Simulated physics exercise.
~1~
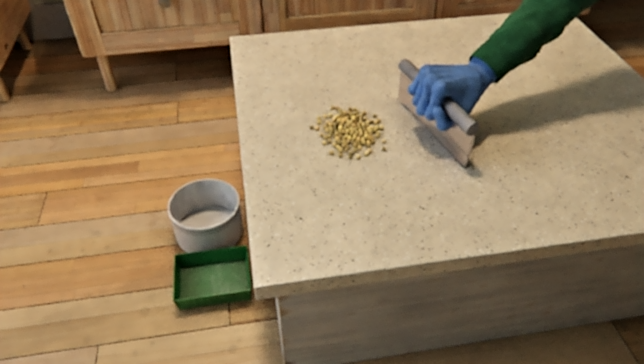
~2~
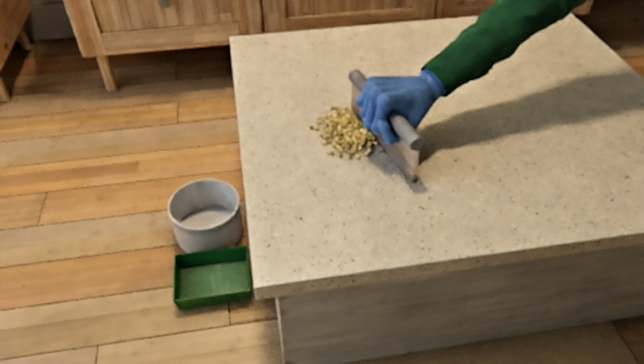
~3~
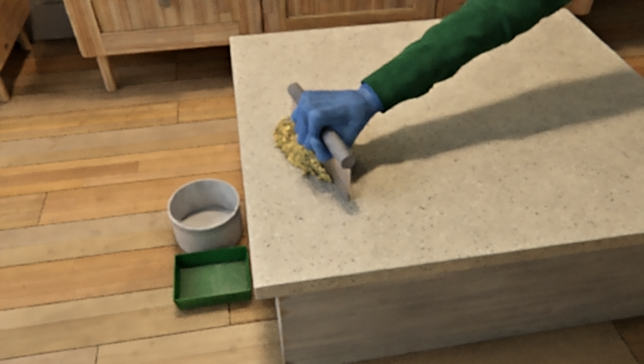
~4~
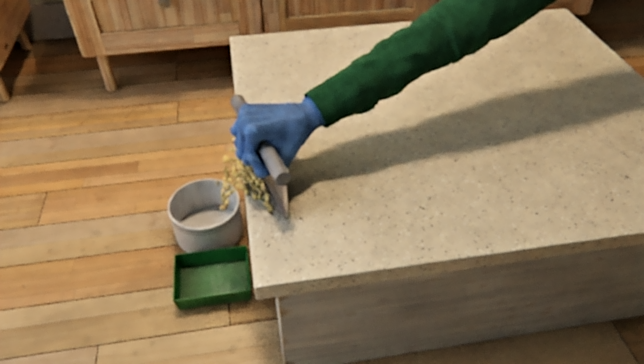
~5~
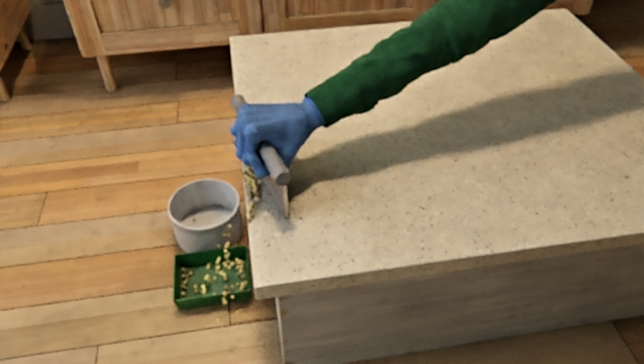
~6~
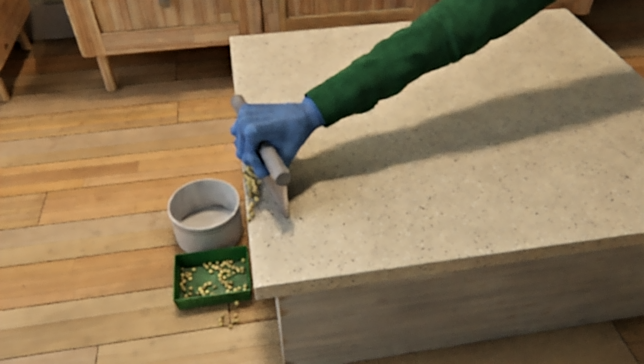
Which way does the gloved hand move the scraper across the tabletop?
The scraper moves to the left, pushing the beans ahead of it to the edge of the tabletop.
